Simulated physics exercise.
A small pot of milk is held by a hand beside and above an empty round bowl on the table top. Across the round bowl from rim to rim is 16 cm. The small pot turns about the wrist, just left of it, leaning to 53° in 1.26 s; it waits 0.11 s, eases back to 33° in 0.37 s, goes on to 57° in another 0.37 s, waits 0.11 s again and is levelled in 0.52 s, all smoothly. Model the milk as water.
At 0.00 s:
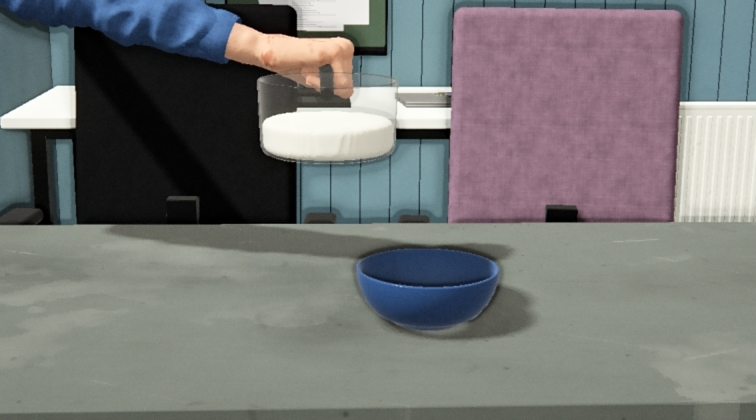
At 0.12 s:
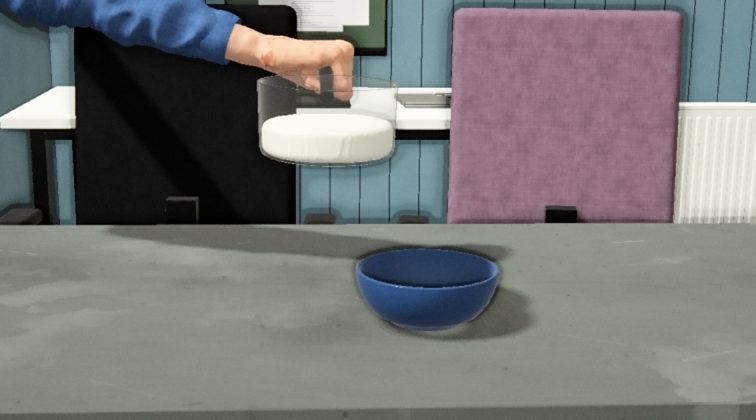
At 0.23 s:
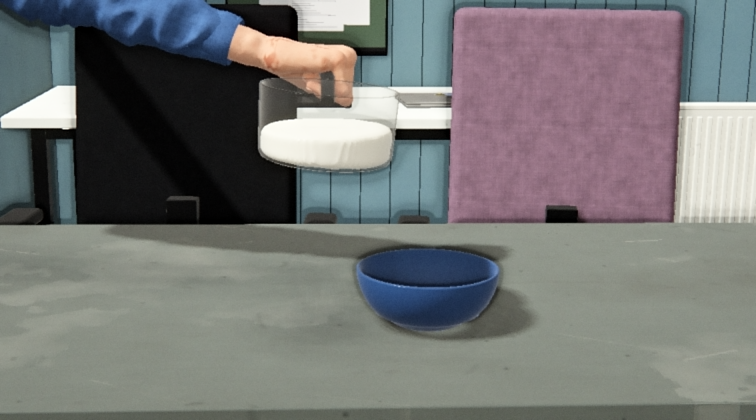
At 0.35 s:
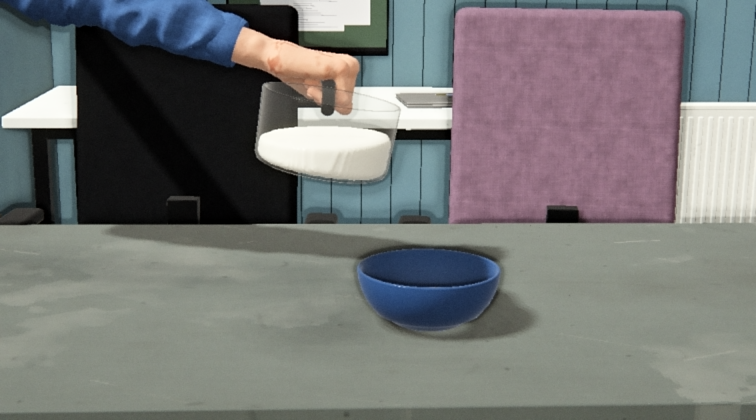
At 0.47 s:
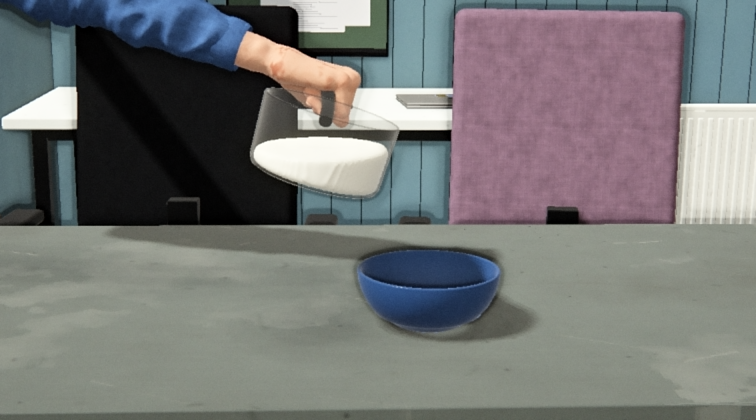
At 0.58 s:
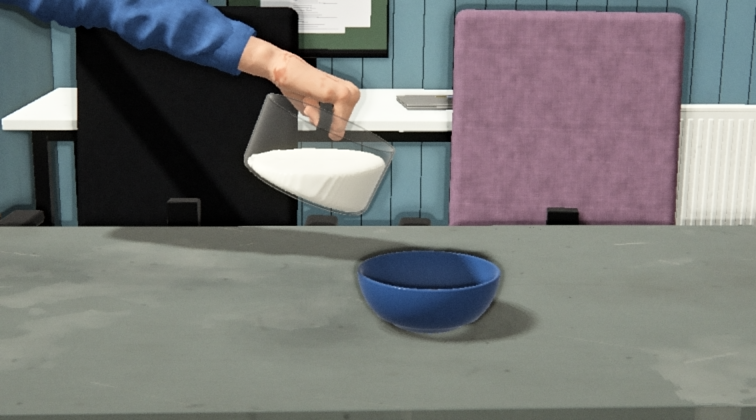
At first, a hand in a blue sleeve holds a clear container of white liquid nearly level, above and to the left of a blue bowl on a grey table. The hand then gradually tilts the container down to the right and it lowers slightly, the liquid shifting inside while the bowl stays still.
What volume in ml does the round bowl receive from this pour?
About 225 ml.
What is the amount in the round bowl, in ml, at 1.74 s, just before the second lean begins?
It holds about 190 ml at that moment.
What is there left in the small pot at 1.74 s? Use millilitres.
Around 380 ml remain.
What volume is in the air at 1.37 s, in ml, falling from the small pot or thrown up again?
Close to 50 ml, I'd say.
Then, 1.37 s in, the tilt is 53° and the round bowl has 125 ml, the small pot 405 ml, and 5 ml is on the table top.
Then, 1.74 s in, the tilt is 33° and the round bowl has 190 ml, the small pot 380 ml, and 5 ml is on the table top.
Then, 2.22 s in, the tilt is 57° and the round bowl has 200 ml, the small pot 355 ml, and 15 ml is on the table top.
Then, 2.59 s in, the tilt is 11° and the round bowl has 225 ml, the small pot 335 ml, and 20 ml is on the table top.
Finally, the round bowl has 225 ml, the small pot 335 ml, and 20 ml is on the table top.
